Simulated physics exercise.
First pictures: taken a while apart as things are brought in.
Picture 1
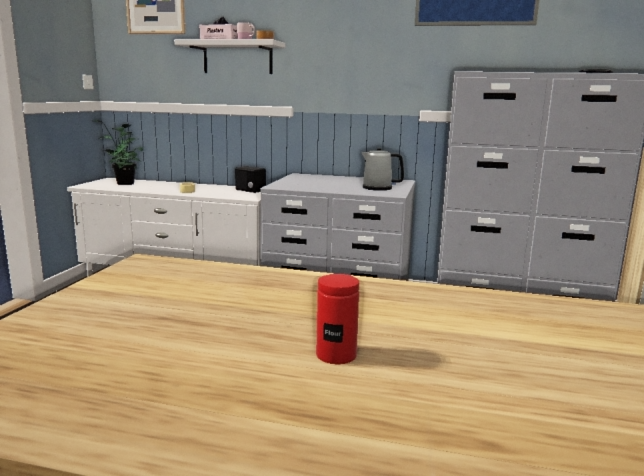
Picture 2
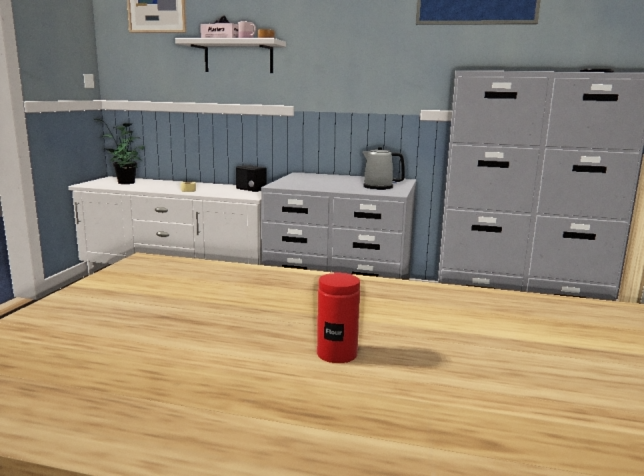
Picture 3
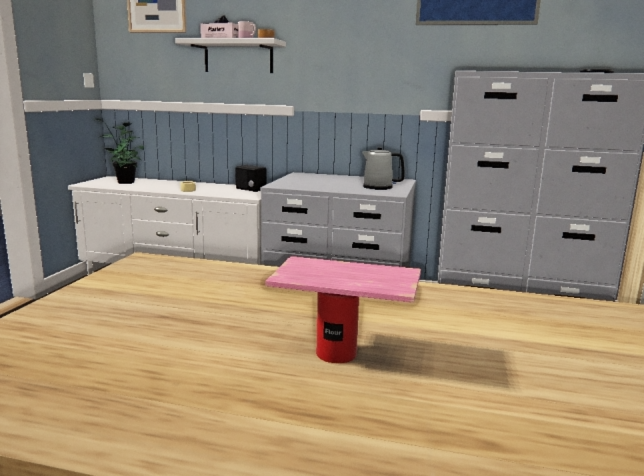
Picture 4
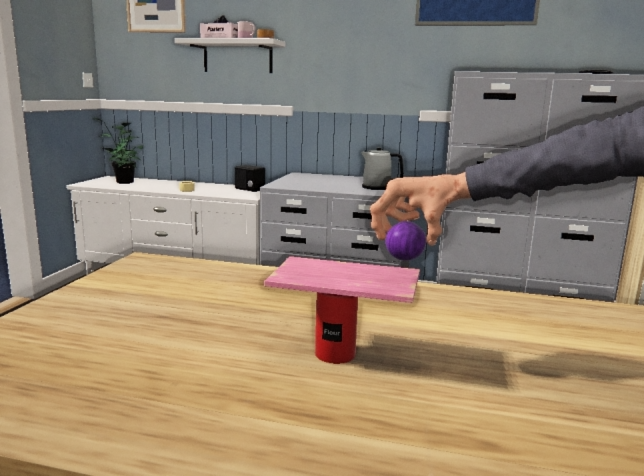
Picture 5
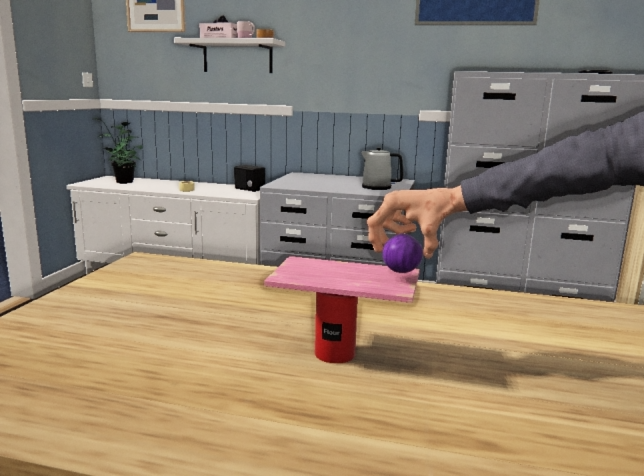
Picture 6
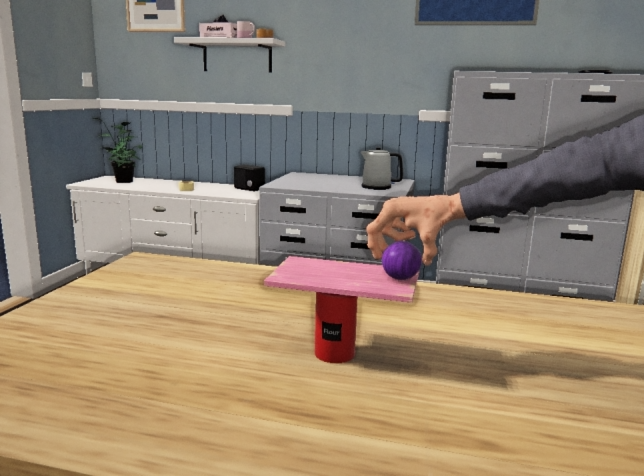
A hand lowers a purple ball onto the pink board resting on a red canister.
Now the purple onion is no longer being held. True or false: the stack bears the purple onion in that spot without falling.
False.
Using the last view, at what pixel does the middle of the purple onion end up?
Somewhere around (416, 346) in the last picture.
Then, 0.40 s past the last view, purple onion now fallen; pink board rocked 47° from its first pose.
Then, 0.50 s past the last view, pink board now fallen.
Then, 0.80 s past the last view, things are still on the move.
Finally, fallen, pink board and purple onion; red jar still in place. Final places as the last picture's camera would see them, purple onion near (416, 346). The stack comes apart.
